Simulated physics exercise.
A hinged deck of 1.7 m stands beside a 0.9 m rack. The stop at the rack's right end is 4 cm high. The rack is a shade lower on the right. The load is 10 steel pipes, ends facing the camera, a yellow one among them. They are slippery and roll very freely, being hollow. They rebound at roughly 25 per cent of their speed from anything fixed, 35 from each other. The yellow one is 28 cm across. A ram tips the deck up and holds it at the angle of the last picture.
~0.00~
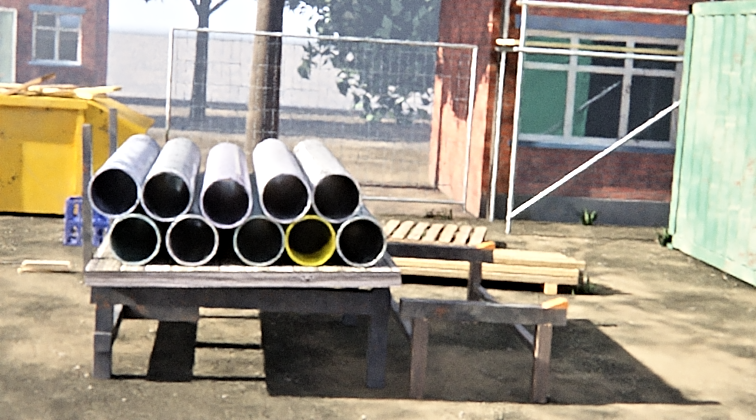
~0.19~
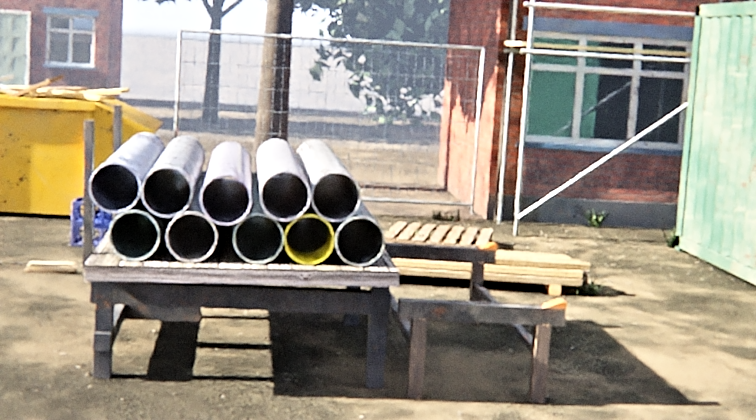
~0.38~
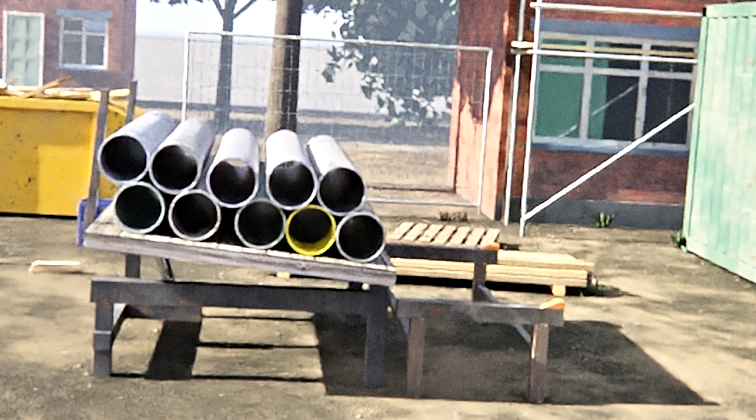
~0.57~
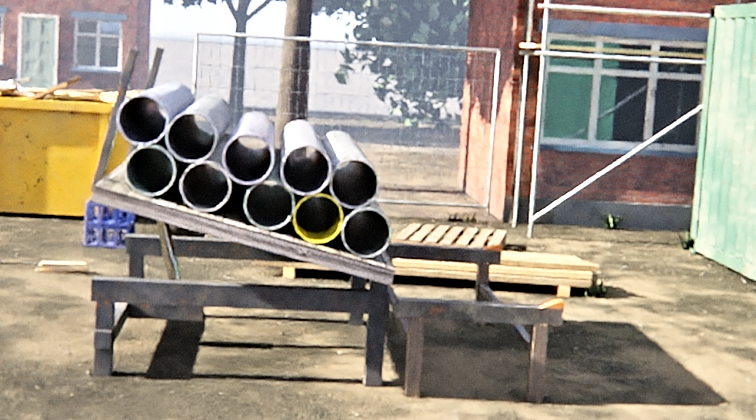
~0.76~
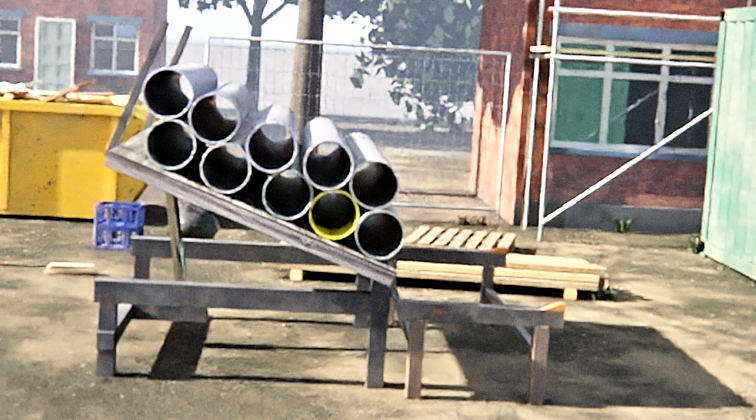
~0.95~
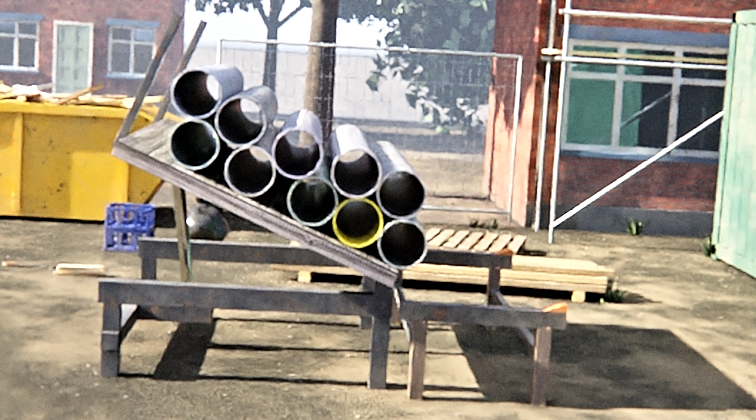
A wooden deck stacked with grey steel pipes, one of them yellow, sat level at first, then its left side rose into a steep slant and the pipes shifted down it to the right.
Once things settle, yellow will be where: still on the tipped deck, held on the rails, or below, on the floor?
Yellow comes to rest below, on the floor.
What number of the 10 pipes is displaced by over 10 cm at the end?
In all, 10.
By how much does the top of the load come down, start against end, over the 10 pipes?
About 40 cm.
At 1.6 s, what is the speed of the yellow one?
Near 0.9 m/s.
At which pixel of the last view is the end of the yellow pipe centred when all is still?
Around (724, 391).
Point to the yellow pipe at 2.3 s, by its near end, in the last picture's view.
Near (593, 297).
Then, 1.6 s in, yellow is on the rack, 60 cm from the rack's far end, rolling right; 1 past the stop so far.
Then, 2.3 s in, yellow is over the stop and falling; 5 past the stop so far.
In the end (6.1 s), yellow is beyond the stop, on the ground; 9 past the stop so far.
